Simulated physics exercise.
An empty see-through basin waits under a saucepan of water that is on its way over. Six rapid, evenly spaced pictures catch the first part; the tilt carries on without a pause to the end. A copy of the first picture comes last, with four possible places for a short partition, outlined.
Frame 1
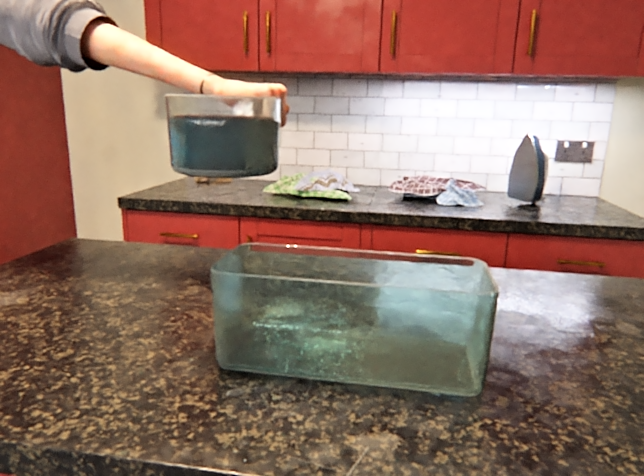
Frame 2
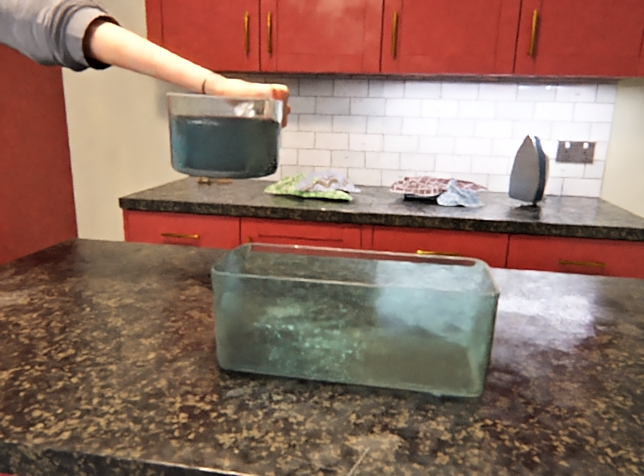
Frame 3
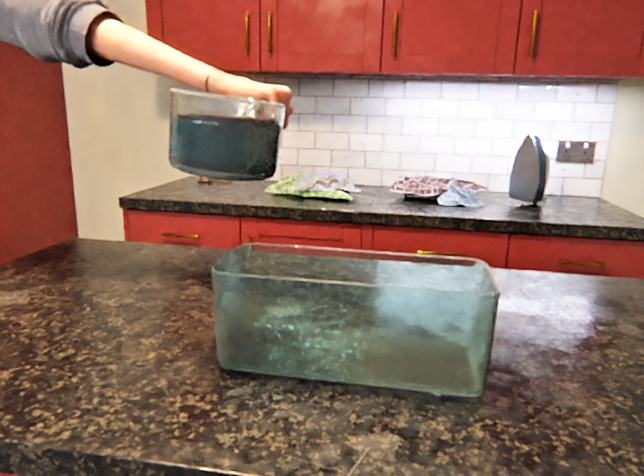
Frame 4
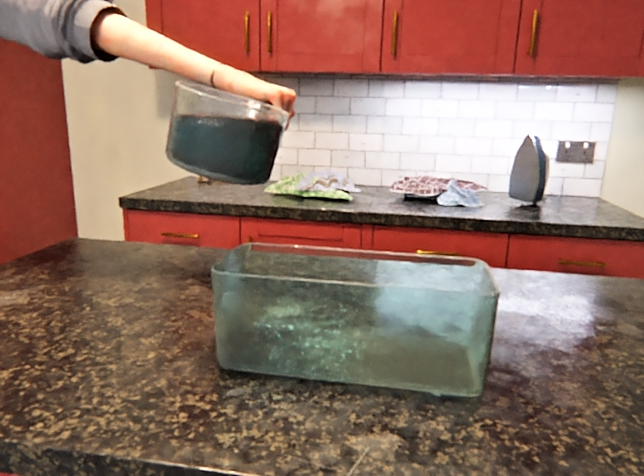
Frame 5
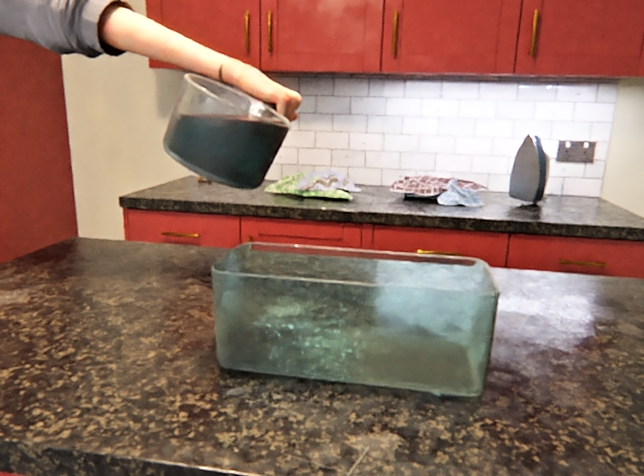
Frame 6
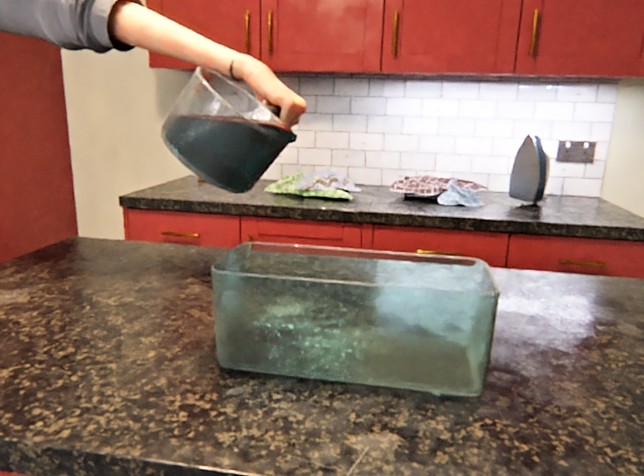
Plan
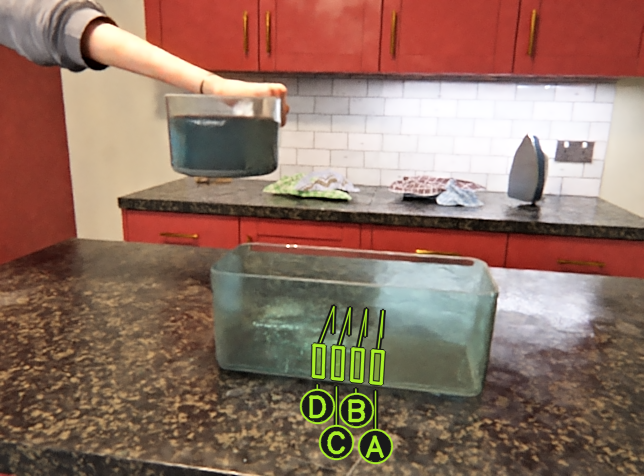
In a kitchen with red cupboards, a hand tilts a clear container of dark liquid rightward above a see-through basin on the counter.
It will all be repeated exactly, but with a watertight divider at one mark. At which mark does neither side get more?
D.
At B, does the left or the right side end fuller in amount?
The left one.
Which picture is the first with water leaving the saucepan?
Picture 6.
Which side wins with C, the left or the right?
More ends on the left.
In lime, A at (375, 390); B at (355, 388); C at (336, 386); D at (317, 384).
For place A, about 81 % ends left of the wall and 16 % right of it; 3 % is lost outside.
For place B, about 87 % ends left of the wall and 11 % right of it.
For place C, about 74 % ends left of the wall and 24 % right of it.
For place D, about 48 % ends left of the wall and 51 % right of it.
